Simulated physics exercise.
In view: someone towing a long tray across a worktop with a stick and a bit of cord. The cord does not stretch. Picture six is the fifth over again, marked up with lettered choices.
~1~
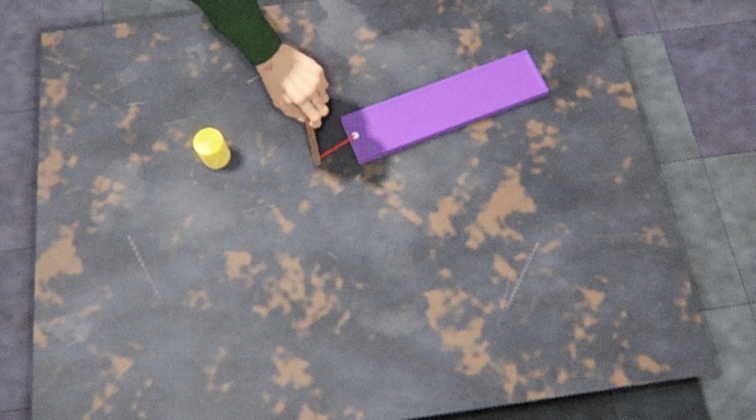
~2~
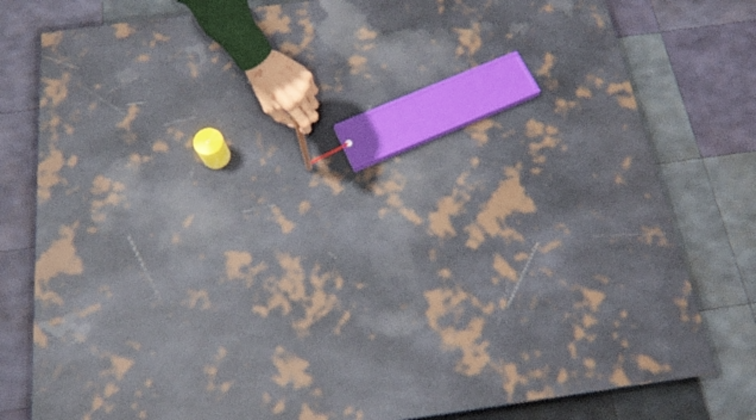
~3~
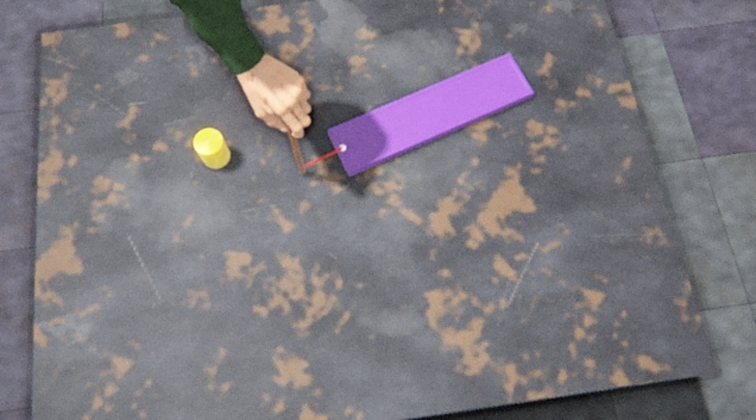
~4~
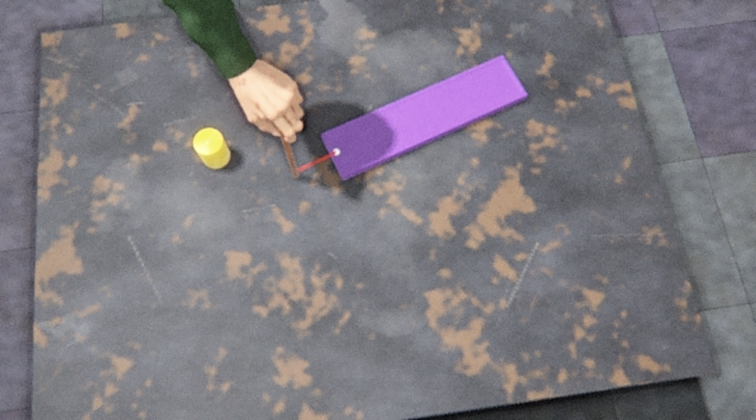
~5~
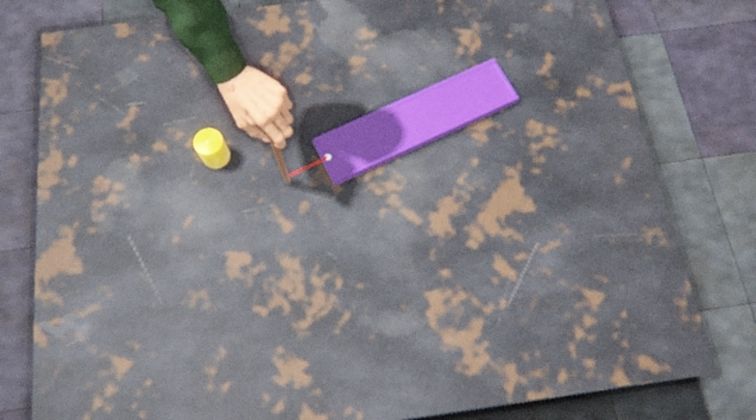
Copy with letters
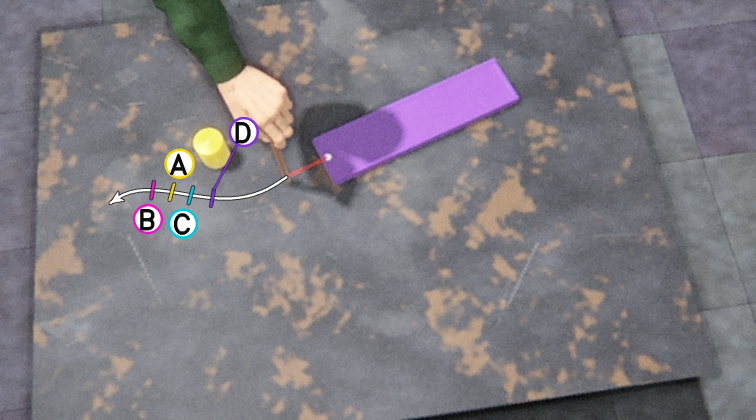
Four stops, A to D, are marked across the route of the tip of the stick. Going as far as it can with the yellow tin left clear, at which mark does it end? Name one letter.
Stop at C.
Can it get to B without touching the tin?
No.
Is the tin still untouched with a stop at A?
No.
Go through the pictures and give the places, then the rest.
Purple tray (446, 103); yellow tin (212, 149), in the first picture.
Purple tray (438, 108); yellow tin (212, 149), in the second picture.
Purple tray (432, 111); yellow tin (212, 149), in the third picture.
Purple tray (425, 114); yellow tin (212, 149), in the fourth picture.
Purple tray (417, 118); yellow tin (212, 149), in the fifth picture.
On the marked copy, A at (172, 192); B at (153, 190); C at (191, 195); D at (212, 198); the route from (286, 177) via (195, 196) to (110, 203).
Following C. Soon after the start, foot of the stick (257, 194), middle of the tray (388, 132).
Later, foot of the stick (220, 199), middle of the tray (358, 144).
In the end, foot of the stick (191, 196), middle of the tray (333, 151); nothing has been touched.
As for the rest, A is too far, the tin has been hit; B is too far, the tin has been hit; D is safe but short.
